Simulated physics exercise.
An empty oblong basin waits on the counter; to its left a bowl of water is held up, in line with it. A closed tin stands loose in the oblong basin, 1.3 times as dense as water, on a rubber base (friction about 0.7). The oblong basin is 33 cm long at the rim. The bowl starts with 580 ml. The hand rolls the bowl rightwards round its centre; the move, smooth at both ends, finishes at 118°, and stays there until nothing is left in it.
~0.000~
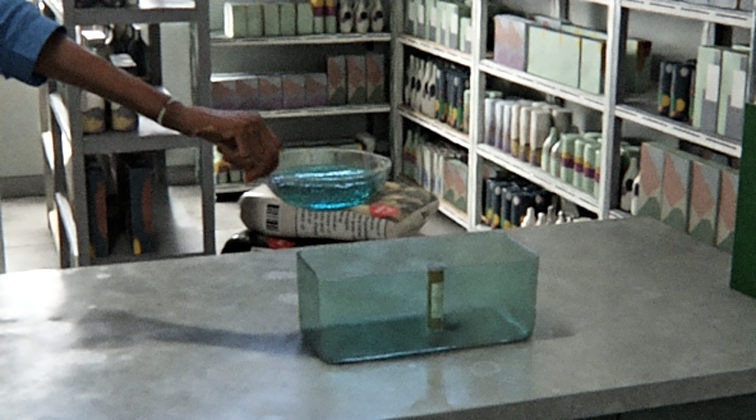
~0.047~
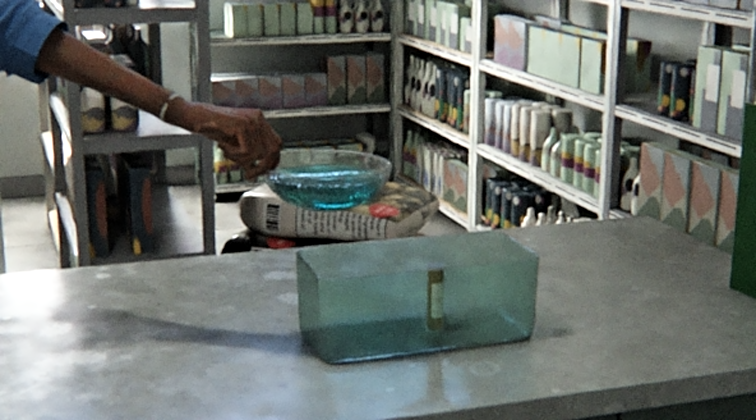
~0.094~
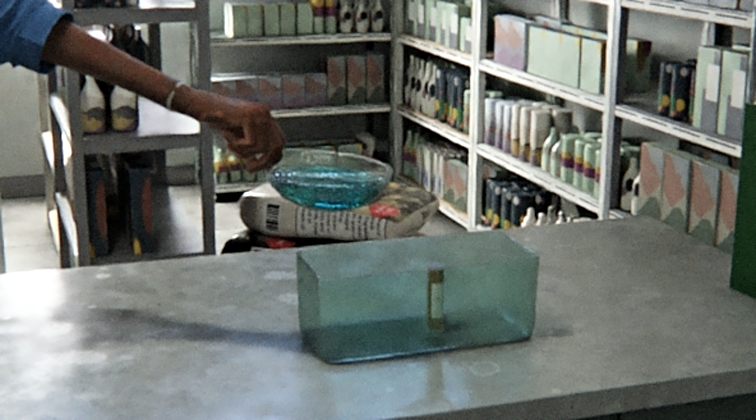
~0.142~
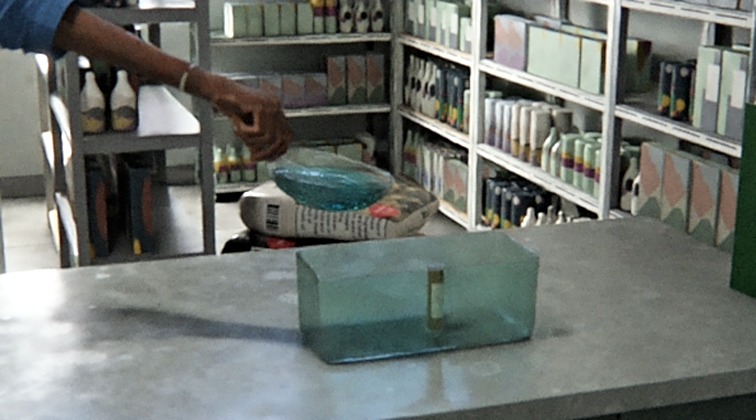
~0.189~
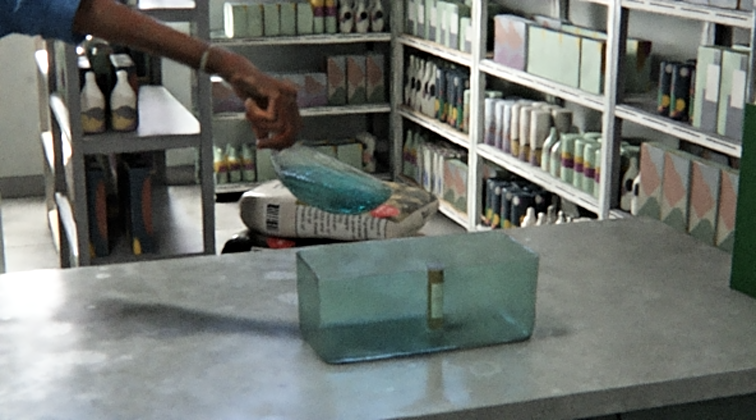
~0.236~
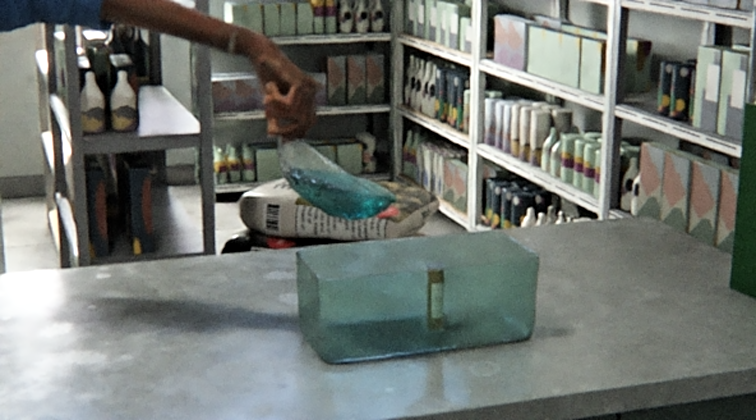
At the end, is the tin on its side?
It falls.
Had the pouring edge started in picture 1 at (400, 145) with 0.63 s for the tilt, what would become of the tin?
Then it falls.
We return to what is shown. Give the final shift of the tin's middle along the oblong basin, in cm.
About 7.5 cm.
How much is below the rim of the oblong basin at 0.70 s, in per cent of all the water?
Some 96 per cent.
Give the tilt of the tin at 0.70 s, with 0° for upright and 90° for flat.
It is at some 35°.
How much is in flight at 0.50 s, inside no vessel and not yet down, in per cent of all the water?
Near 1 in a hundred.
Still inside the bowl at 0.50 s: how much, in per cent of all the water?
Some 0 per cent.
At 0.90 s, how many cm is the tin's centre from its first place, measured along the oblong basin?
About 8 cm.
By 0.50 s the tilt is 108° and 0 per cent is still to pour; the tin stands 1 cm from where it began.
By 0.70 s the tilt is 118° and 0 per cent is still to pour; the tin leans 35°.
By 0.90 s the tilt is 118° and 0 per cent is still to pour; the tin lies on its side.
By 1.12 s the tilt is 118° and 0 per cent is still to pour; the tin lies on its side.
At rest the tin lies on its side.
